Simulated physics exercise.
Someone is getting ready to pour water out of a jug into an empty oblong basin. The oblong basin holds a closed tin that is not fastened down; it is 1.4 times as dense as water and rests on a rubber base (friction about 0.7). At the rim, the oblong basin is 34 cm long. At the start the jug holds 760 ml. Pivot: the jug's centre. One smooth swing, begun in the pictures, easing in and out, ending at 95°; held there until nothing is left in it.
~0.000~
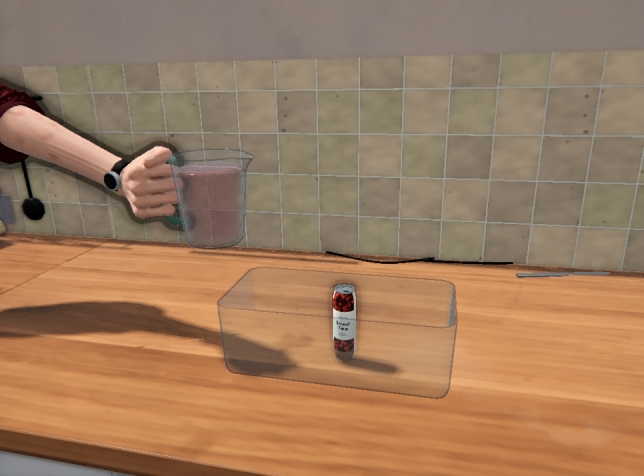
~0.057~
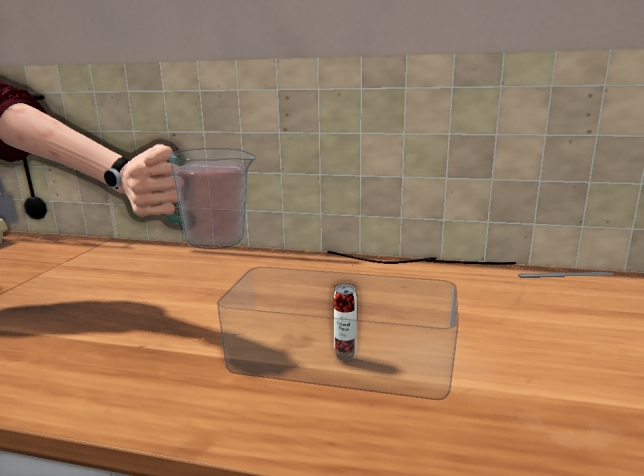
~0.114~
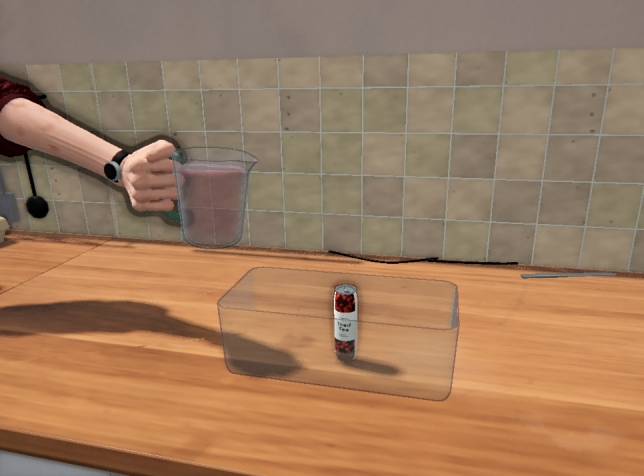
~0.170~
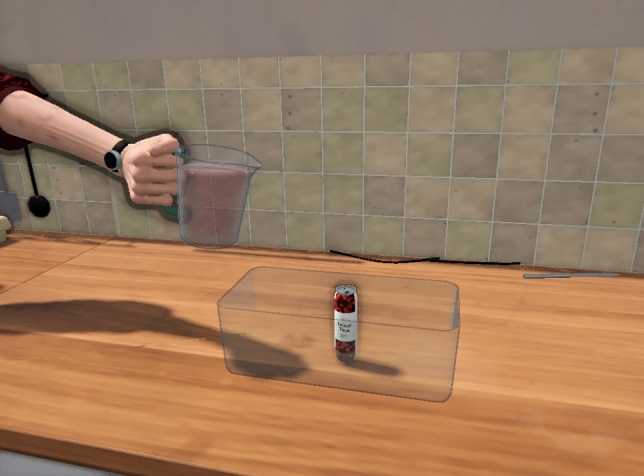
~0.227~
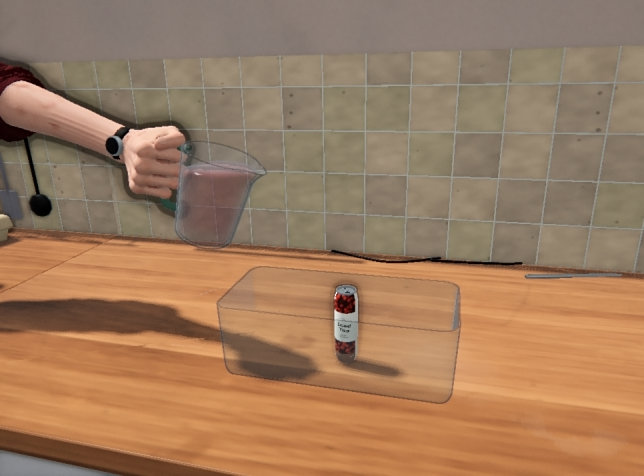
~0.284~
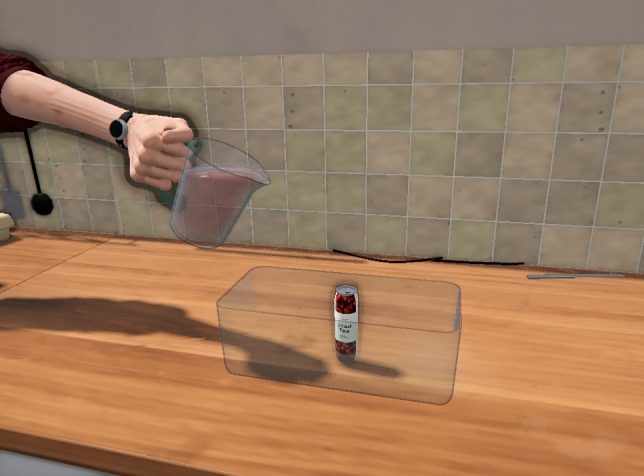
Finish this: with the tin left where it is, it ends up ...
It ends up standing.
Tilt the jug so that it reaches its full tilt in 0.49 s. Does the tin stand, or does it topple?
Outcome - the tin stays erect.
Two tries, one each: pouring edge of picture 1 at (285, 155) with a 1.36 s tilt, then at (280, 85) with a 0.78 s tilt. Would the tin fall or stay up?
Try 1: Tipped over; try 2: Still standing.
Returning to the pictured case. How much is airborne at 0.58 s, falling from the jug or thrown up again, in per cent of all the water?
22 %.
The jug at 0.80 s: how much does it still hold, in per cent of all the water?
26 per cent or so.
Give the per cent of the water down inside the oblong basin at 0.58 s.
About 12 per cent.
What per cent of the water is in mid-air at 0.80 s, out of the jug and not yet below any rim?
About 18 per cent.
By 0.58 s the tilt is 81° and 67 per cent is still to pour; the tin stands where it began.
By 0.80 s the tilt is 95° and 26 per cent is still to pour; the tin stands where it began.
By 1.03 s the tilt is 95° and 7 per cent is still to pour; the tin stands where it began.
By 1.28 s the tilt is 95° and 1 per cent is still to pour; the tin stands where it began.
At rest the tin stands where it began.
